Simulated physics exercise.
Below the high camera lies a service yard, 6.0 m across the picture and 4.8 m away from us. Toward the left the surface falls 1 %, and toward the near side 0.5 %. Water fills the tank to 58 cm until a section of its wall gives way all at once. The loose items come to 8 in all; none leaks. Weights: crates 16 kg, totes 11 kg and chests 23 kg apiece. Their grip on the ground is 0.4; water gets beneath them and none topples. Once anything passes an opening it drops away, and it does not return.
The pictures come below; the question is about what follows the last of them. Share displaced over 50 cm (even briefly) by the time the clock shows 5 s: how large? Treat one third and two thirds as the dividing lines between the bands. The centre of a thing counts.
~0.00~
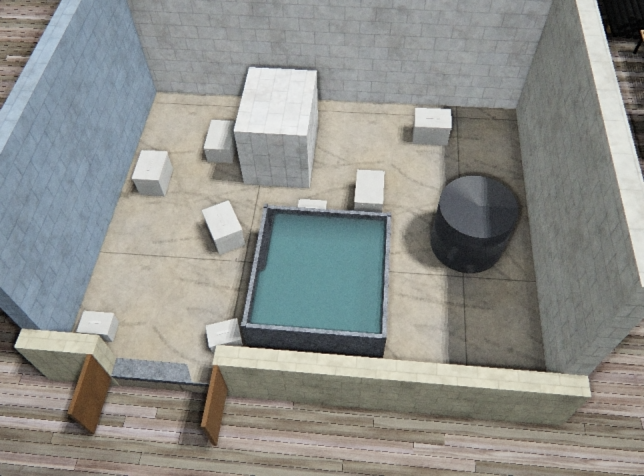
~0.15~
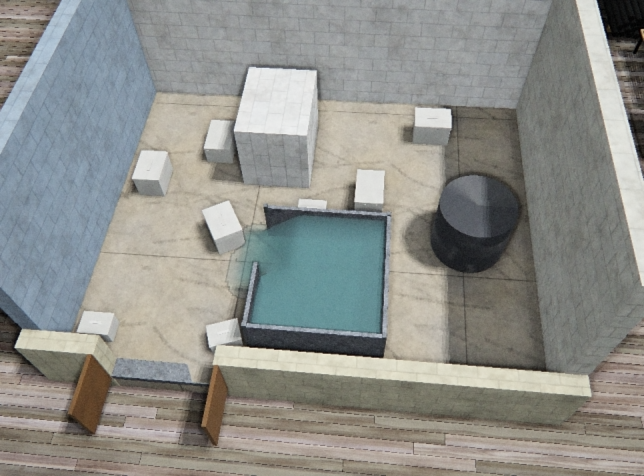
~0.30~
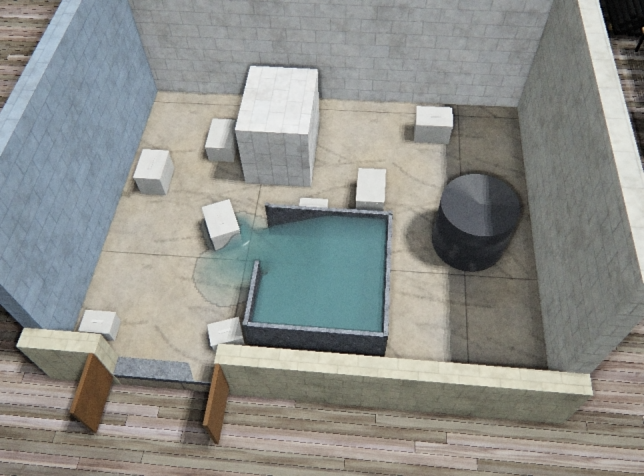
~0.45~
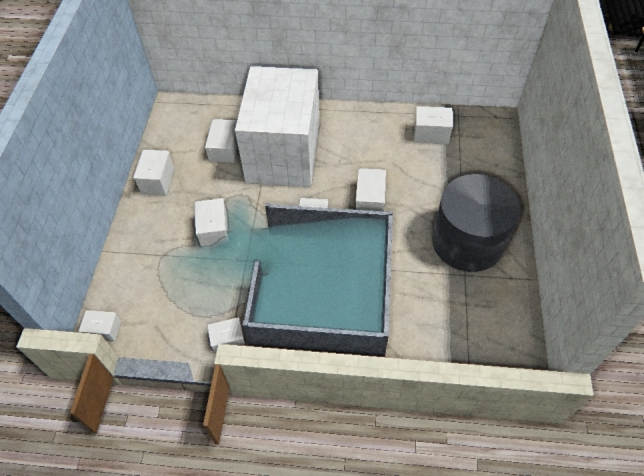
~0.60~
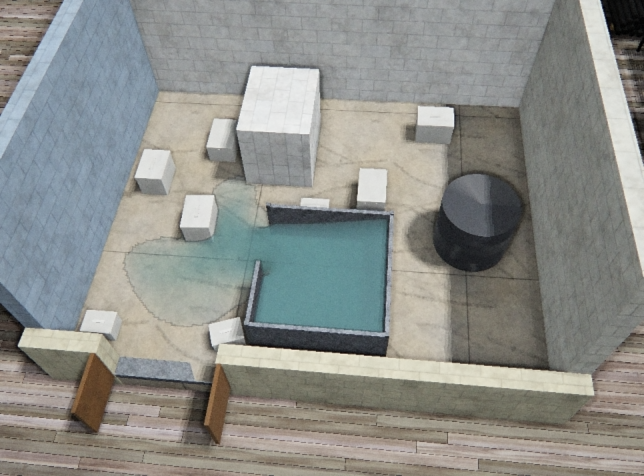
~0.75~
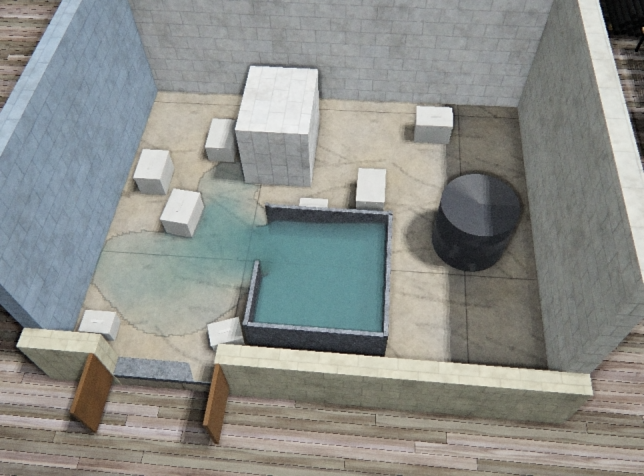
I expect one to two thirds of them.
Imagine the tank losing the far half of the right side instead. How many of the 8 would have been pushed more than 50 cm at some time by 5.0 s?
Result: 0.
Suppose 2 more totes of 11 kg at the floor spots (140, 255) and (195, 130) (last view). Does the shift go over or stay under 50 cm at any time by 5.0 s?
First exceeds it, then exceeds it.
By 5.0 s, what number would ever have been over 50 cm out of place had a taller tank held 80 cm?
So the tally would be 4.
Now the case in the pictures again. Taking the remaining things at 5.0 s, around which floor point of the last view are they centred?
Near (295, 176).
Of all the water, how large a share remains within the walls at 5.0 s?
92 % or so.
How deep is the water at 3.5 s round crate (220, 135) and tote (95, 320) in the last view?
Some 5 cm at the first, some 10 cm at the second.
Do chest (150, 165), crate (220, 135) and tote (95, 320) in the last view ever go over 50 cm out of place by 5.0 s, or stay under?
Beyond the mark, within the mark, beyond the mark.
After 1.1 s 1 of 8 are over 50 cm from their spots; 0 afloat.
After 2.2 s 2 of 8 are over 50 cm from their spots; 3 afloat.
After 3.5 s 3 of 8 are over 50 cm from their spots; 3 afloat.
After 5.0 s 3 of 8 are over 50 cm from their spots, and 3 have been at some point; 2 afloat.
